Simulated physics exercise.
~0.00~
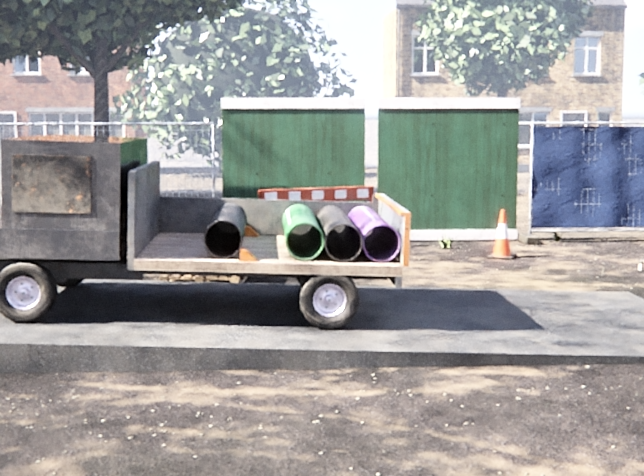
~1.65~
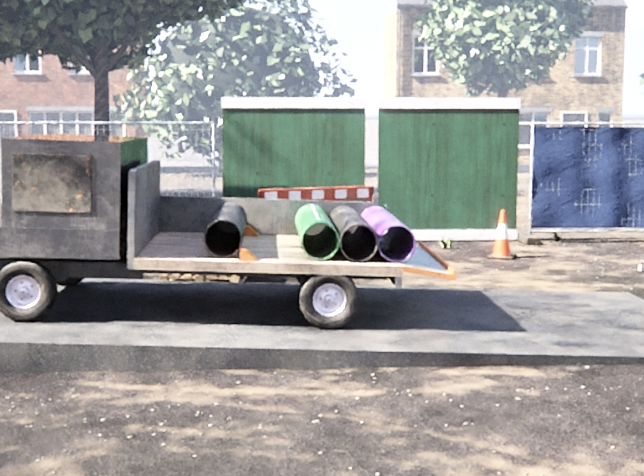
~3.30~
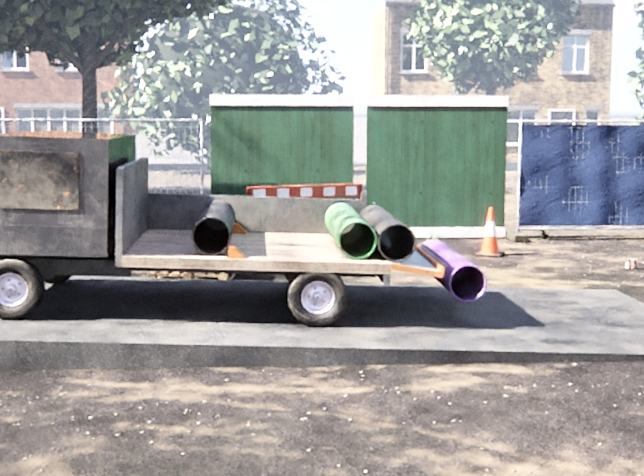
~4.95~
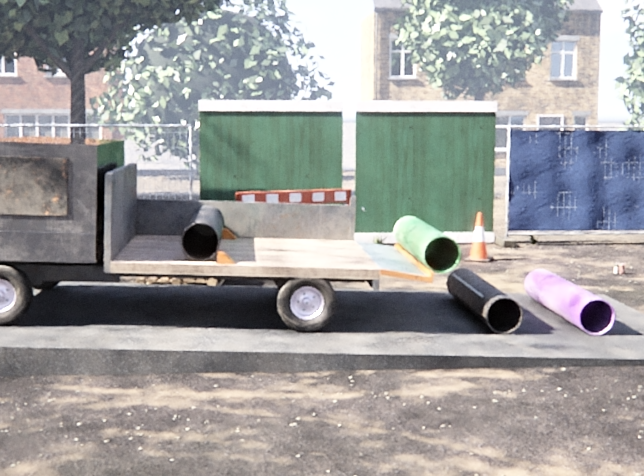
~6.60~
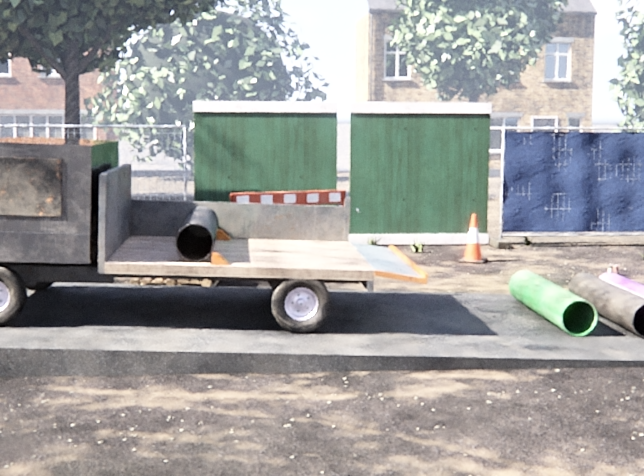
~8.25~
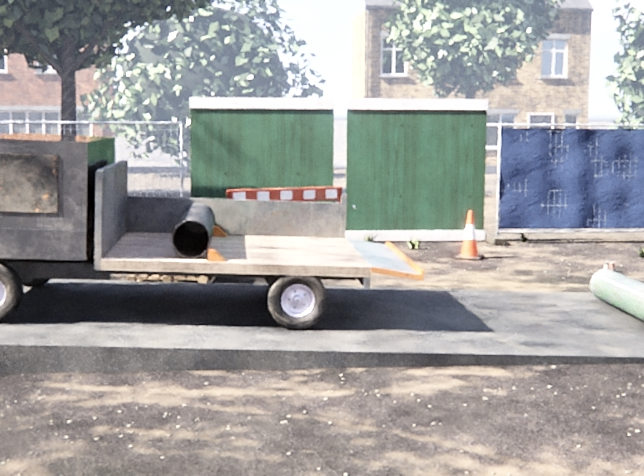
Four hollow pipes lie across the flat bed of a pick-up parked on a gentle slope, one black pipe resting behind an orange chock and a green, a dark and a purple one grouped near the tailgate. The tailgate swings down at the right, and the three grouped pipes begin rolling toward it. The purple pipe leads over the lowered gate and drops off, followed by the dark one and then the green. All three roll away to the right along the ground as the view shifts slightly. Finally, only the chocked black pipe remains on the bed.
